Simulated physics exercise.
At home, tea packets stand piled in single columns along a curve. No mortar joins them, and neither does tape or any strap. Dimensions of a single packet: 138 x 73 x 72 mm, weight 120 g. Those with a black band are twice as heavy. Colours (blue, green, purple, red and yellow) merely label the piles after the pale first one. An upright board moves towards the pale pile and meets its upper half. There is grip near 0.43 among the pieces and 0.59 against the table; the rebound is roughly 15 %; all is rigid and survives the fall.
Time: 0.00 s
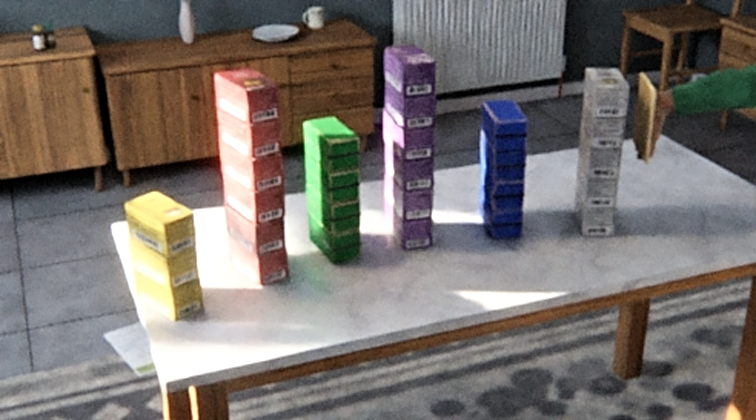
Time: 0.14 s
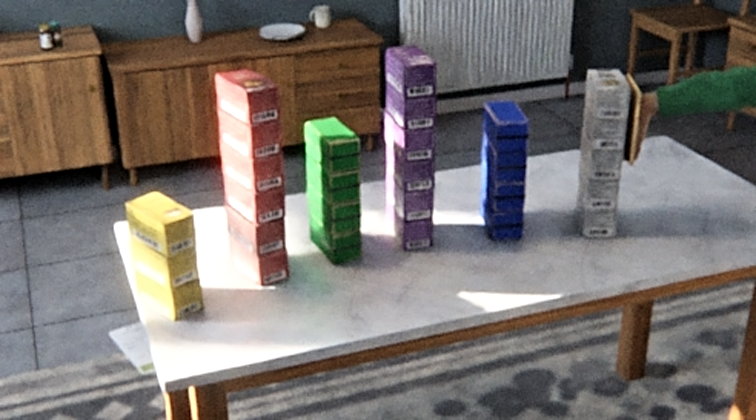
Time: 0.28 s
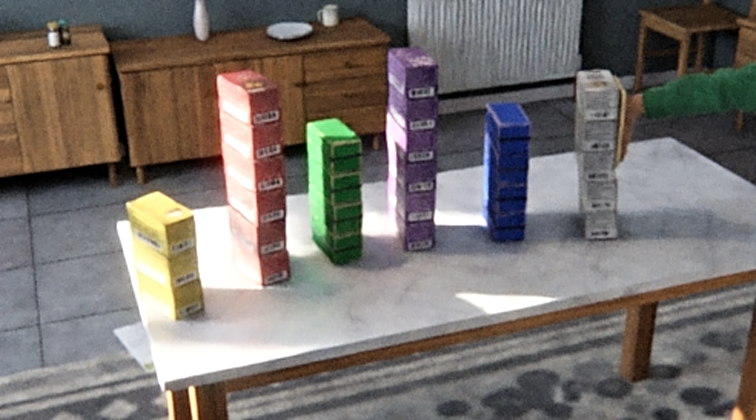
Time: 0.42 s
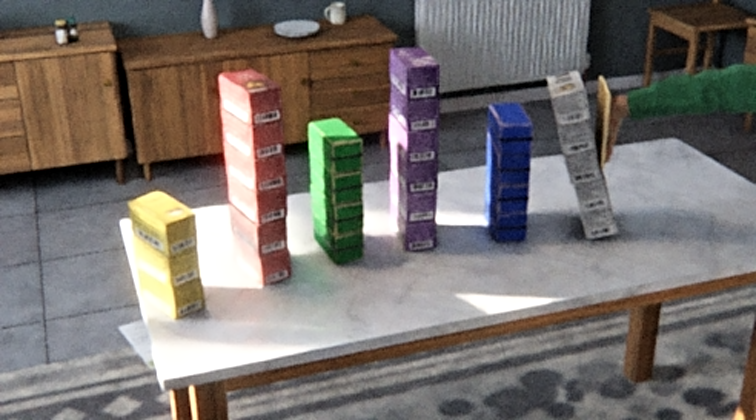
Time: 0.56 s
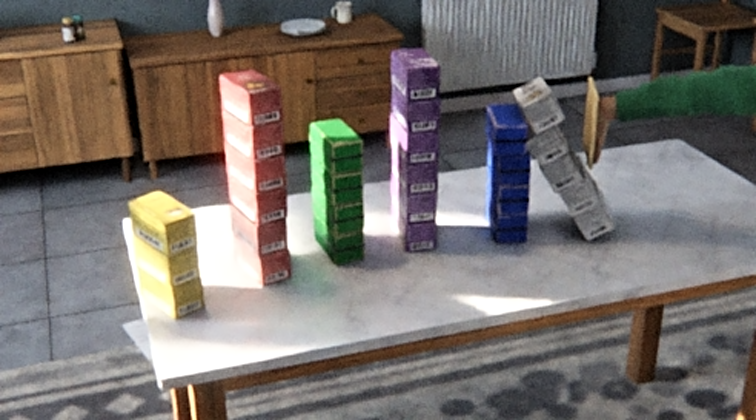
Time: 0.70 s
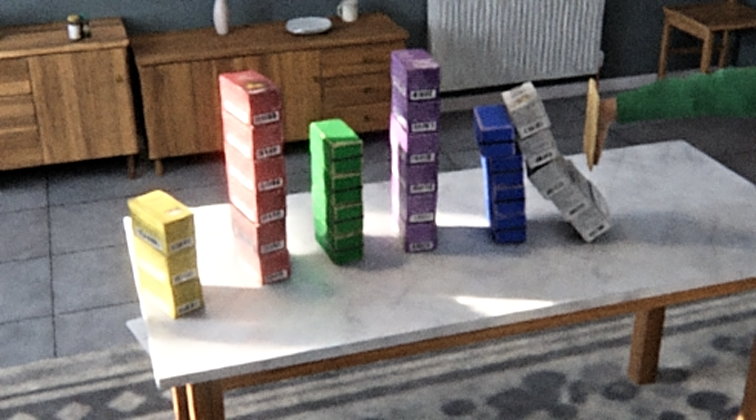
On a table, a hand pushes a board into the pale stack, which leans against the blue one.
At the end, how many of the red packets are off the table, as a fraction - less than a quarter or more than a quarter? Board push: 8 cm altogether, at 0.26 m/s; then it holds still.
I would say more than a quarter of them.
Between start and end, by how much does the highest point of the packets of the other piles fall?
I'd put it at around 21 cm.
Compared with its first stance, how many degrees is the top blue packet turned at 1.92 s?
About 50 degrees.
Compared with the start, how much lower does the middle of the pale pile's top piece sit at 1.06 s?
12 cm.
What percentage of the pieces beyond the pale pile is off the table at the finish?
Something near 25 percent.
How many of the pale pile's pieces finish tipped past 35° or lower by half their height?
Tally of pale pieces: 5.
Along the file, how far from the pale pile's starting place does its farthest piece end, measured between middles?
Some 38 cm.
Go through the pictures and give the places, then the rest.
In the first picture (we follow the side turned to the camera; the camera moves round a little), board (652, 118) 52 mm short; top red packet (264, 104); top blue packet (512, 136); no other piece has moved.
In the second picture, board (637, 120) 16 mm short; top red packet (264, 105).
In the third picture, board (622, 122) 21 mm in, top of the pale pile leaning 4°; top red packet (266, 106); no other piece has moved.
In the fourth picture, board (607, 123) 57 mm in, top of the pale pile leaning 16°; top red packet (266, 106); no other piece has moved.
In the fifth picture, board (595, 124) 8 cm in, stopped, top of the pale pile leaning 28°; top red packet (266, 107); top blue packet (511, 141) displaced 10 mm; one has shifted.
In the sixth picture, board (595, 126) 8 cm in, stopped, top of the pale pile leaning 25°; top red packet (266, 107); top blue packet (498, 142) tipped 5°; 4 stirred so far.
Around 1.06 s, 5 of the pale pile down; none of the 6 red packets off the table (0 of 23 in all colours); top red packet unmoved; top blue packet tipped 23°, 22 mm lower.
Around 1.54 s, 5 of the pale pile down; none of the 6 red packets off the table (0 of 23 in all colours); top red packet displaced 15 mm; top blue packet tipped 43°, 13 cm lower.
Around 1.92 s, 5 of the pale pile down; none of the 6 red packets off the table (0 of 23 in all colours); top red packet tipped 62°, 14 cm lower; top green packet tipped 49°, 14 cm lower.
Around 2.44 s, 5 of the pale pile down; 3 of the 6 red packets off the table (6 of 23 in all colours); top red packet on its side; top purple packet on its side.
Finally (2.7 s), 5 of the pale pile down; 3 of the 6 red packets off the table (6 of 23 in all colours); top red packet tipped 58°, 1.06 m lower; top green packet tipped 48°, 15 cm lower. That is 50 per cent. Seen by the last camera, middles, top green packet near (210, 231).
